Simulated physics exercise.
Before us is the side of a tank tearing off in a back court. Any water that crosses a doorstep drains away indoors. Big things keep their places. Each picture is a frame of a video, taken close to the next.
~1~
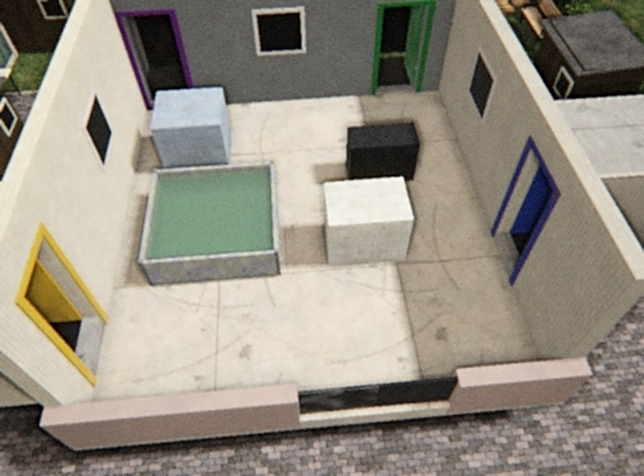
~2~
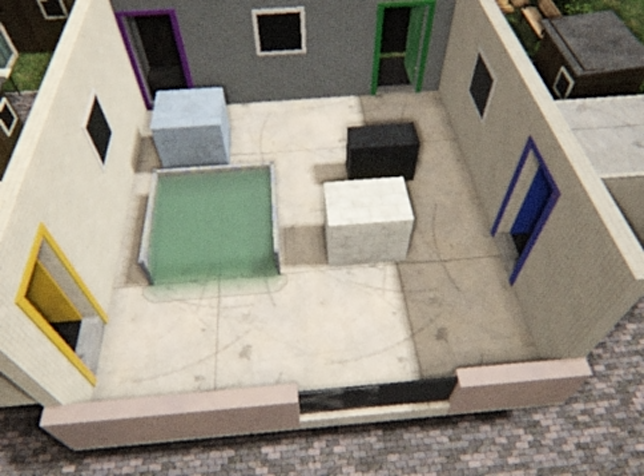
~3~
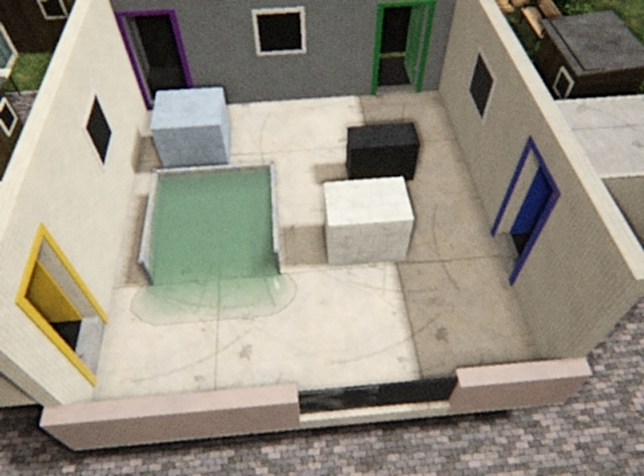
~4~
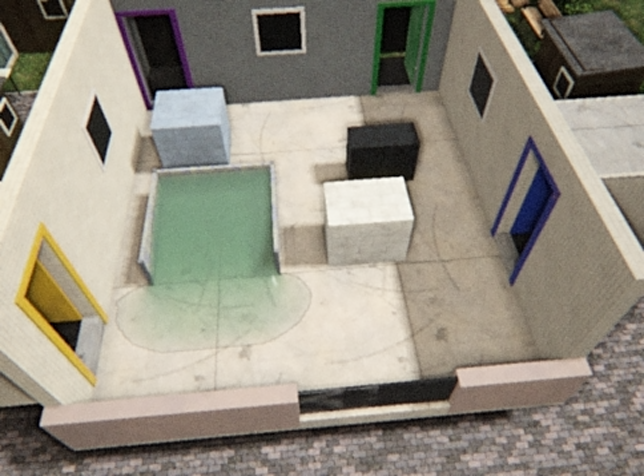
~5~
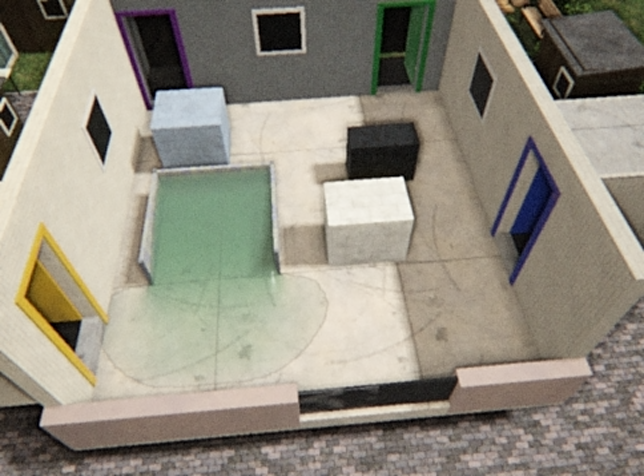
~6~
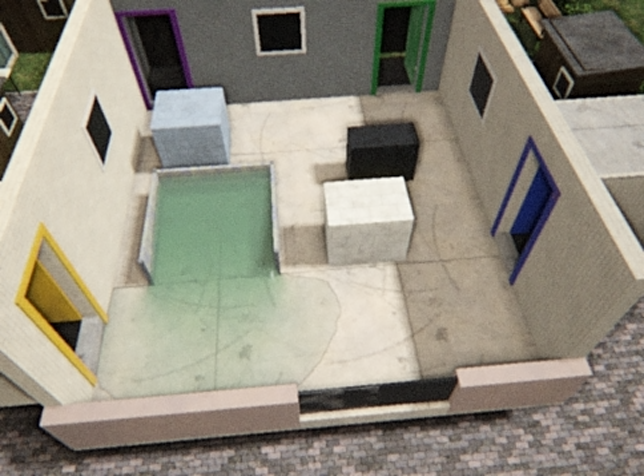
The video shows a walled court with pale, white and black blocks and an open tank of green water, whose near side disappears as water pours out and spreads across the floor toward the viewer and to both sides.
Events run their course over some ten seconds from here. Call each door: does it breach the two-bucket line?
Calls: The purple door does not breach it; the blue door does not breach it; the yellow door does not breach it; the green door breaches it.
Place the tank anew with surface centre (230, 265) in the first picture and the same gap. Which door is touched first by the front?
One in yellow.
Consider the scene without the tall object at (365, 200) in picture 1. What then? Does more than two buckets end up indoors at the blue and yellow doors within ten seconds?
The blue one falls short, the yellow one falls short.
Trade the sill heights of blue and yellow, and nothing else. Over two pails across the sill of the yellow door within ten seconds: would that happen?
Then yellow door exceeds the limit.
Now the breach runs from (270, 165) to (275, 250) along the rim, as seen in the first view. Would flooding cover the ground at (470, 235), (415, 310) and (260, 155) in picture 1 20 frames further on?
Submerged, submerged, unwetted.
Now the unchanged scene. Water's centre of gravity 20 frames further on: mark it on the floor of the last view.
Centre: Close to (249, 318).
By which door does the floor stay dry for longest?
Looks like the green-painted one.
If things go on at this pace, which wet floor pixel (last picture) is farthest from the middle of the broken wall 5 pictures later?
My guess is roughly (371, 397).
A moment on, water covers 20 % of the floor; the purple door not reached, the blue door not reached, the yellow door wet at the sill, nothing in, the green door not reached.
Next, water covers 25 % of the floor; the purple door not reached, the blue door not reached, the yellow door wet at the sill, nothing in, the green door not reached.
Then, water covers 40 % of the floor; the purple door not reached, the blue door wet at the sill, nothing in, the yellow door under two buckets in, the green door not reached.
Later, water covers 70 % of the floor; the purple door under two buckets in, the blue door wet at the sill, nothing in, the yellow door under two buckets in, the green door not reached.
In the end, water covers 95 % of the floor; the purple door under two buckets in, the blue door under two buckets in, the yellow door under two buckets in, the green door over two buckets in.
